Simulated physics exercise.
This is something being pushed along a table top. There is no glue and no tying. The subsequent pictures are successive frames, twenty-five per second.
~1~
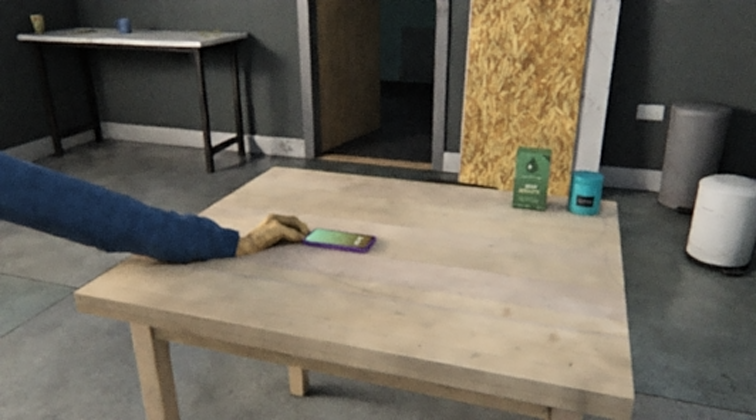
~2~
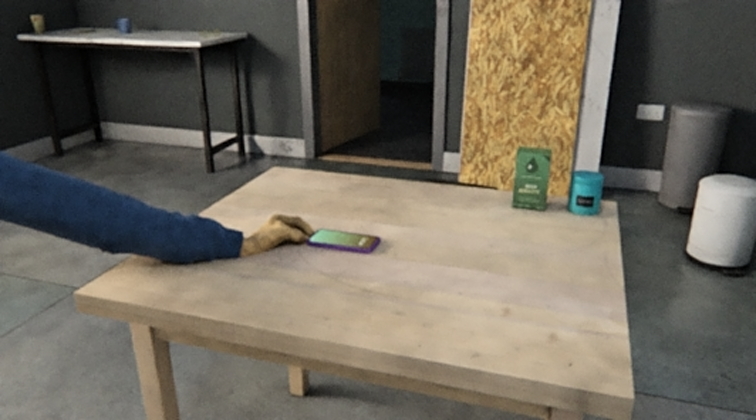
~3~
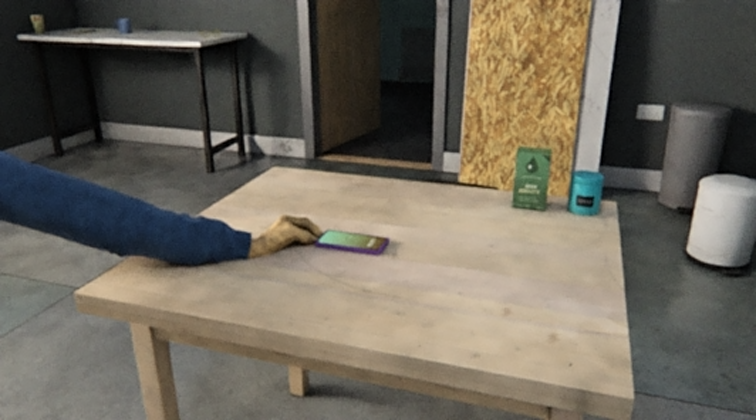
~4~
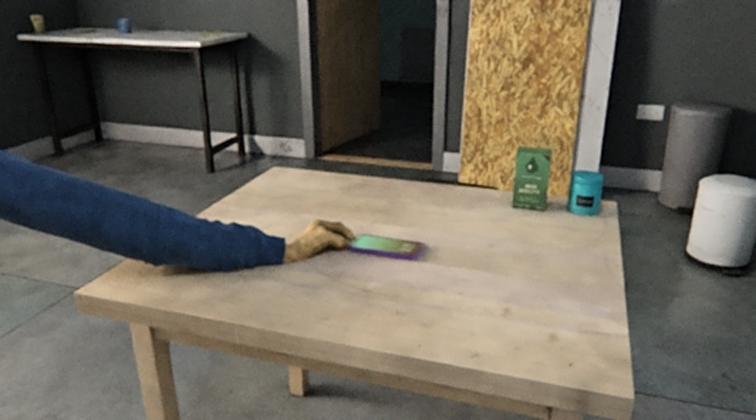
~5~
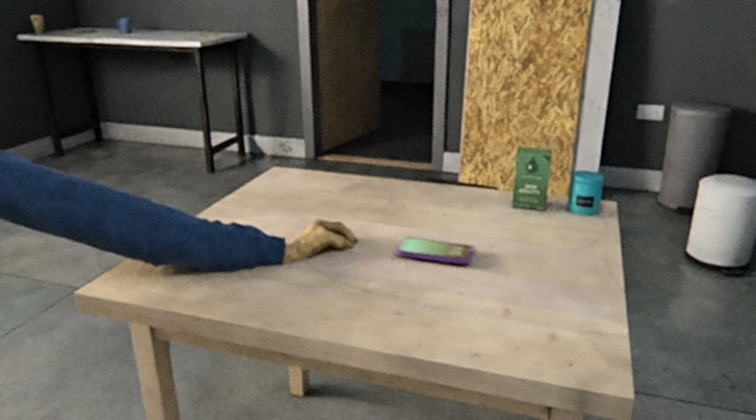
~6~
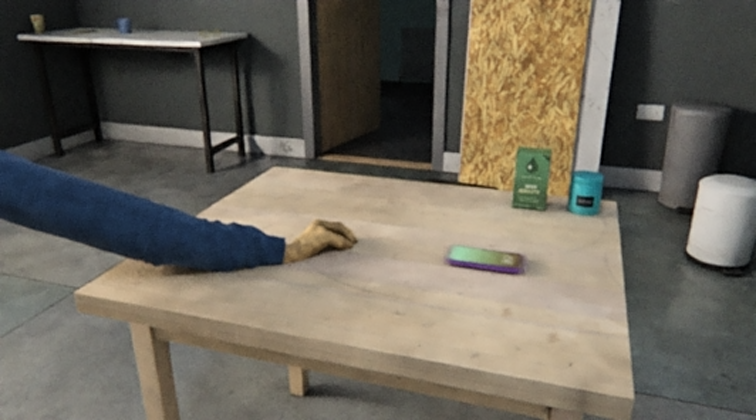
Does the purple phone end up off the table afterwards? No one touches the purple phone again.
Yes, it leaves the table.
Then, 0.10 s after the last picture, purple phone slid well along near (611, 276).
Then, 0.30 s after the last picture, purple phone now off the table.
Then, 0.50 s after the last picture, things are still on the move.
Then, 0.60 s after the last picture, as before.
By the end, off the table, purple phone.
